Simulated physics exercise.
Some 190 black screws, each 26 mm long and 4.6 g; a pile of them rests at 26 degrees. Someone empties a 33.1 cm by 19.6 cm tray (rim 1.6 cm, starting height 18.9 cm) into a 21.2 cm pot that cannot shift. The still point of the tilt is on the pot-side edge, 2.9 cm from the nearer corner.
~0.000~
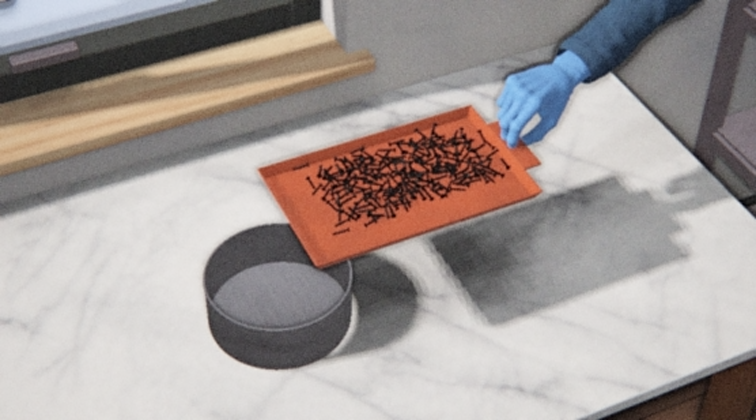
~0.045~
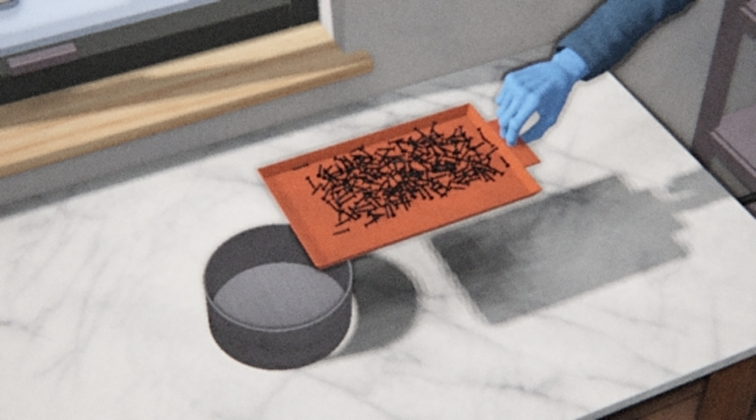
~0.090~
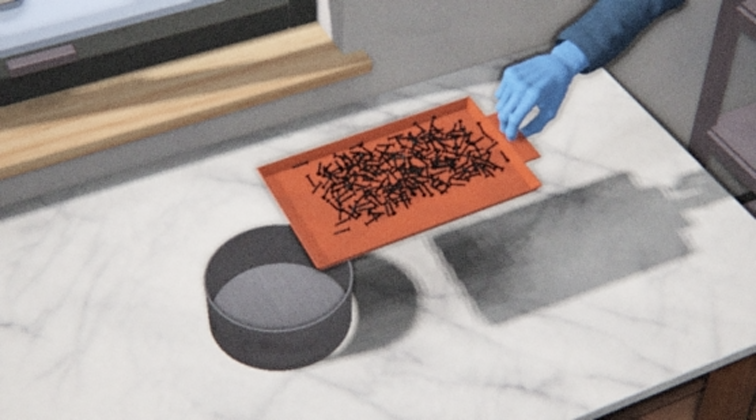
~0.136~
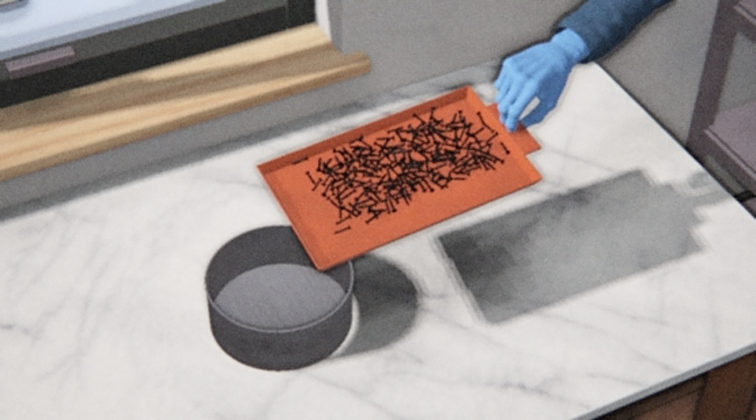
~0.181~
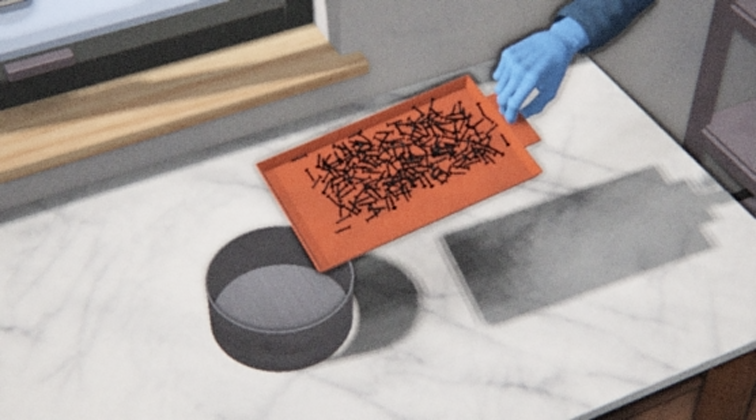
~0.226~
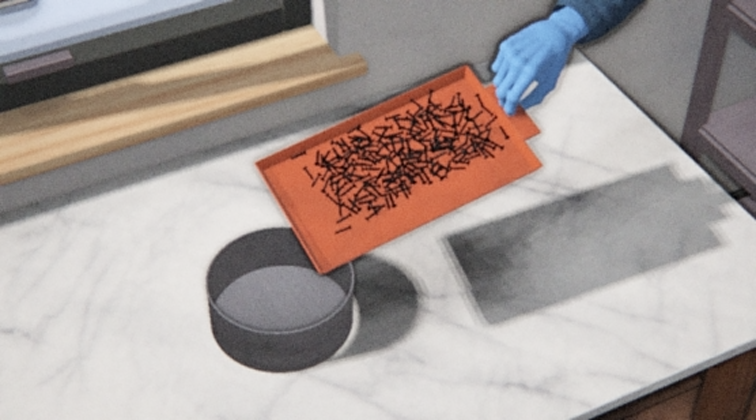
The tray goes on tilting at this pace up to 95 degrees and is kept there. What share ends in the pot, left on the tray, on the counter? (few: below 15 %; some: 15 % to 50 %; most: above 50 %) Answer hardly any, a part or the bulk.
Pot: Hardly any, tray: Hardly any, counter: The bulk.
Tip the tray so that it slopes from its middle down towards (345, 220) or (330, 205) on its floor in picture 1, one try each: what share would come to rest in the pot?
About 45 and 80 per cent.
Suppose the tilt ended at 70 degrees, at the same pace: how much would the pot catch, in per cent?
In that case some 5 per cent.
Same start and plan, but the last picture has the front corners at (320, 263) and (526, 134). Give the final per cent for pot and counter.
Pot 70, counter 30.
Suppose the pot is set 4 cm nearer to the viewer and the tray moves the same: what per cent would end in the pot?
In that case some 40 per cent.
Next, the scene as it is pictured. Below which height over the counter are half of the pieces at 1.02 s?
Roughly 2 cm.
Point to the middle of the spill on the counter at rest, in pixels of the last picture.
Near (292, 411).
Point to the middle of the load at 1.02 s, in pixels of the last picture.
Near (297, 397).
After 0.70 s, tilt 52 degrees; the tray holds 95 %, the pot 0 %.
After 1.02 s, tilt 79 degrees; the tray holds 5 %, the pot 5 %.
After 1.43 s, tilt 95 degrees; the tray holds 0 %, the pot 5 %.
At rest (2.1 s), pot 5 %, tray 0 %, counter 95 %.
